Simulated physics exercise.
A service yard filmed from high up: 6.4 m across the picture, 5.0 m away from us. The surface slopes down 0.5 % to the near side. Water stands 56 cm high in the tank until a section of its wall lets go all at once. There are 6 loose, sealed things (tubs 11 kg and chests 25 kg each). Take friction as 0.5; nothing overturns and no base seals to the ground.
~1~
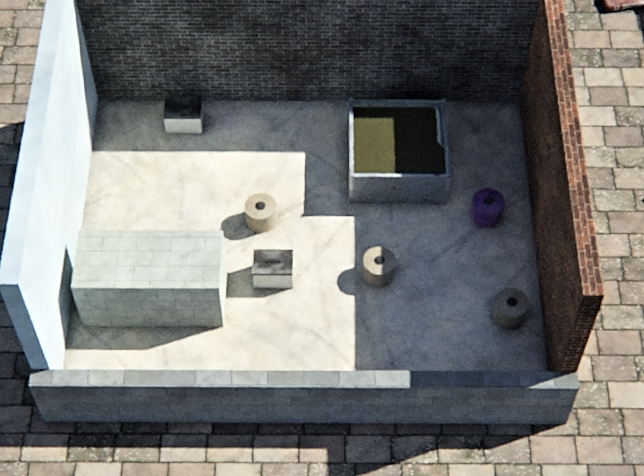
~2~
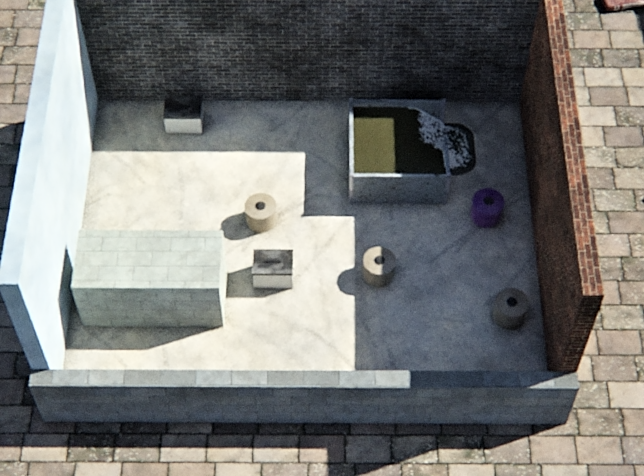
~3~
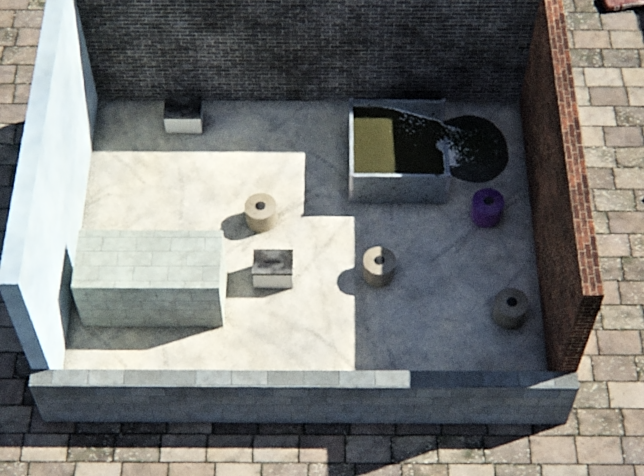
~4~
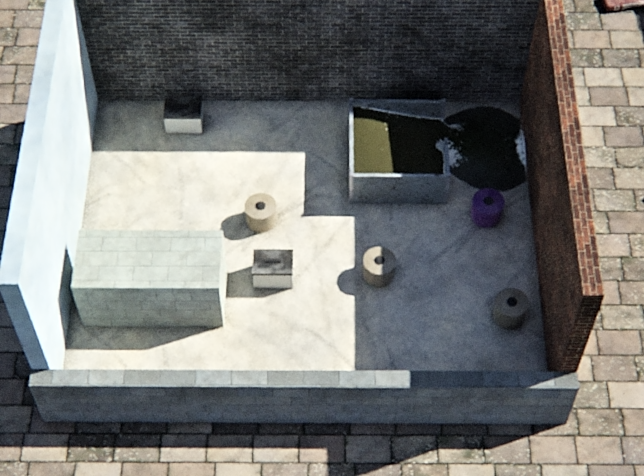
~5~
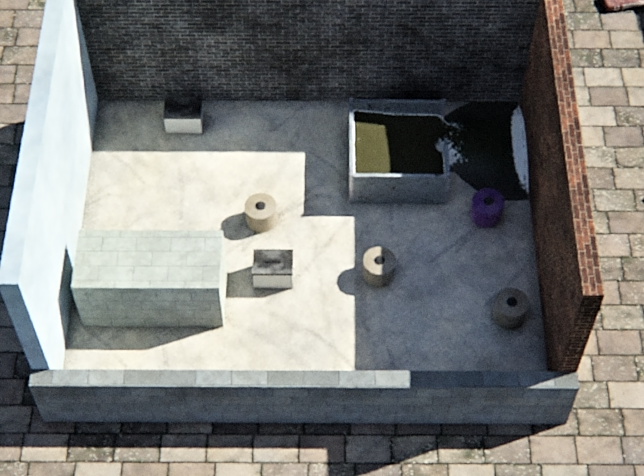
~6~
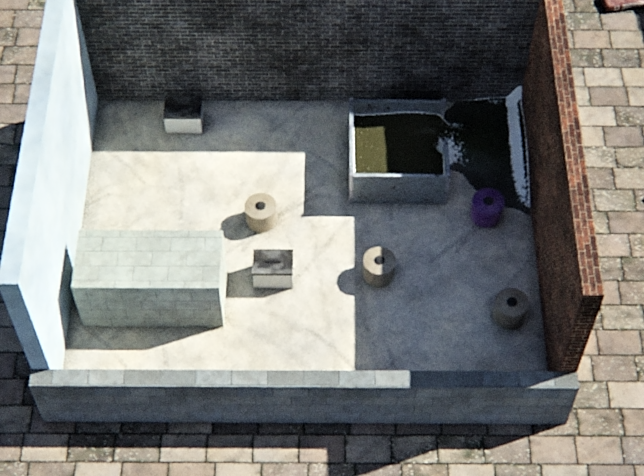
Dark water pours from a walled tank's right side and spreads across the yard's back corner.
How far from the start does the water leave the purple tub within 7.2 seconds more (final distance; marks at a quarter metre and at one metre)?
Purple tub is nudged along.
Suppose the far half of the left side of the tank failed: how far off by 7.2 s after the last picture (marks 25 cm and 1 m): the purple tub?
Then the purple tub barely shifts.
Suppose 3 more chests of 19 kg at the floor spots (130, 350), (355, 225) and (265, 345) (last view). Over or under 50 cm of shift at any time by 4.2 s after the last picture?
In turn: Short of it, short of it, short of it.
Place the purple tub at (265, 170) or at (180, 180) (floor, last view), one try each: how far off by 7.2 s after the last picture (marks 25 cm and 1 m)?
In turn: It barely shifts; it barely shifts.
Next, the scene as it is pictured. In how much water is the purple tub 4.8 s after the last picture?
Roughly 2 cm.
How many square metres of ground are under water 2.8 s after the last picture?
About 14 m2.
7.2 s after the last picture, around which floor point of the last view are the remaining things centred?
Near (314, 243).
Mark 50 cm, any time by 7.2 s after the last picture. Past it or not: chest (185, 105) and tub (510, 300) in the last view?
In that order: Short of it, more.
Then, 0.9 s after the last picture the purple tub is near (486, 202), 0.0 m from its start, aground; 0 afloat.
Then, 2.8 s after the last picture the purple tub is near (452, 217), 0.6 m from its start, aground; 1 afloat.
Then, 4.8 s after the last picture the purple tub is near (452, 217), 0.6 m from its start, aground; 0 afloat.
Then, 7.2 s after the last picture the purple tub is near (452, 217), 0.6 m from its start, aground; 0 afloat.
